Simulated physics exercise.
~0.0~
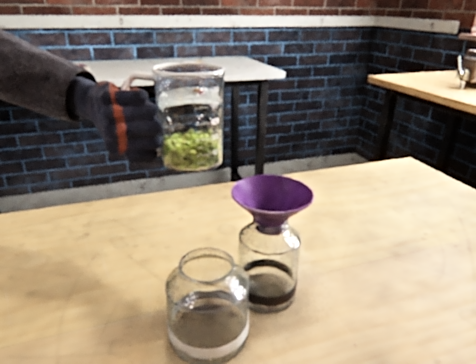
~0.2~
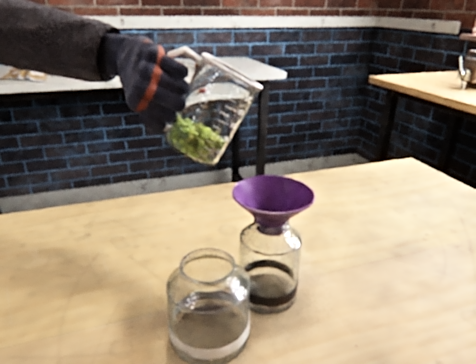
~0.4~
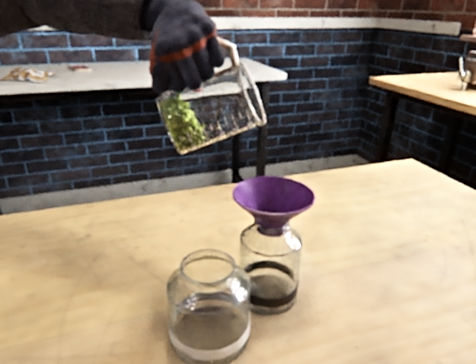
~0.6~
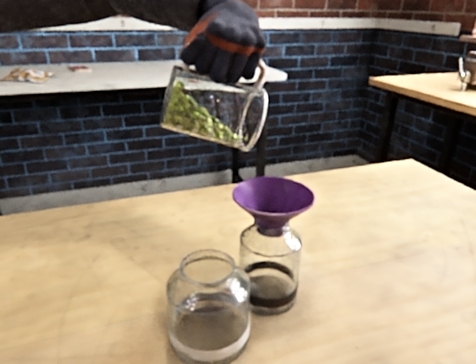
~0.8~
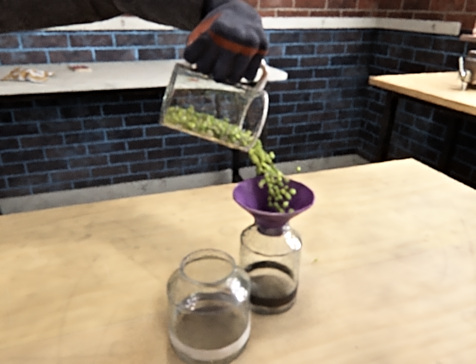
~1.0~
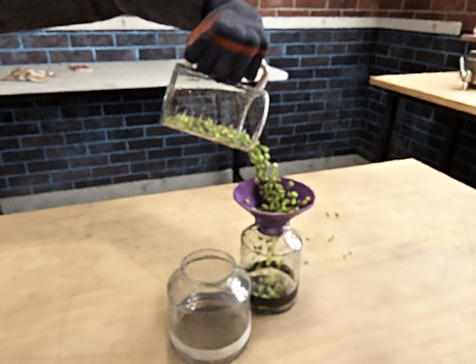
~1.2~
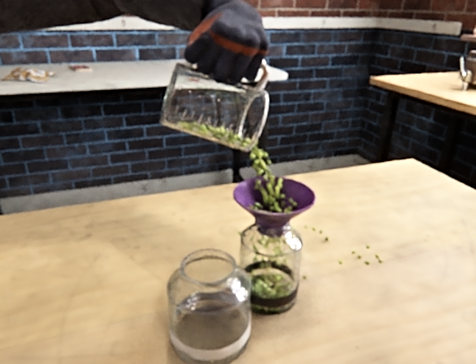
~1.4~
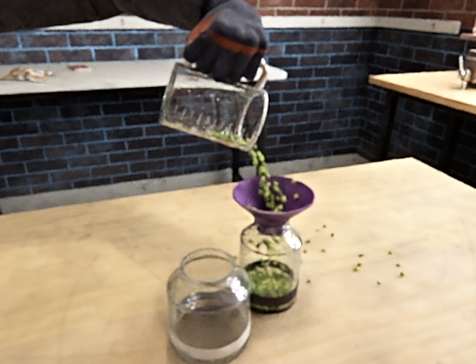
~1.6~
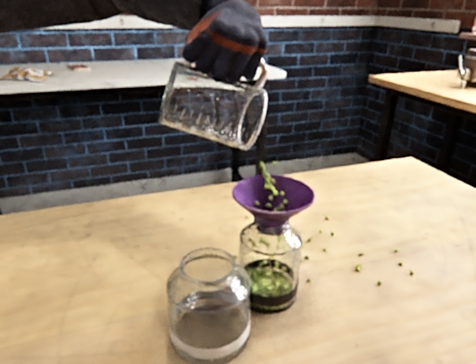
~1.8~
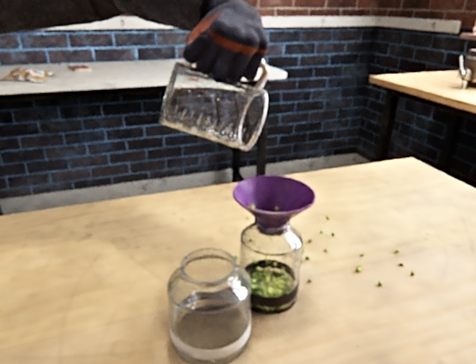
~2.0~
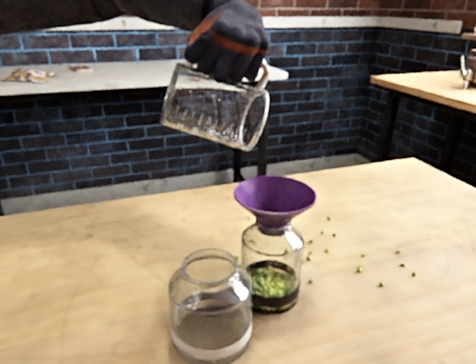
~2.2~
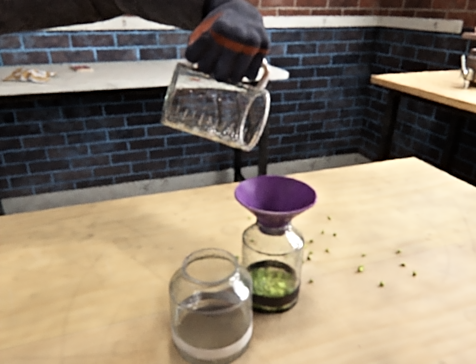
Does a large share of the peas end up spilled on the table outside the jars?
No, only a few peas scatter across the table. Nearly all of them land in the jar under the purple funnel, and the open jar in front gets none.
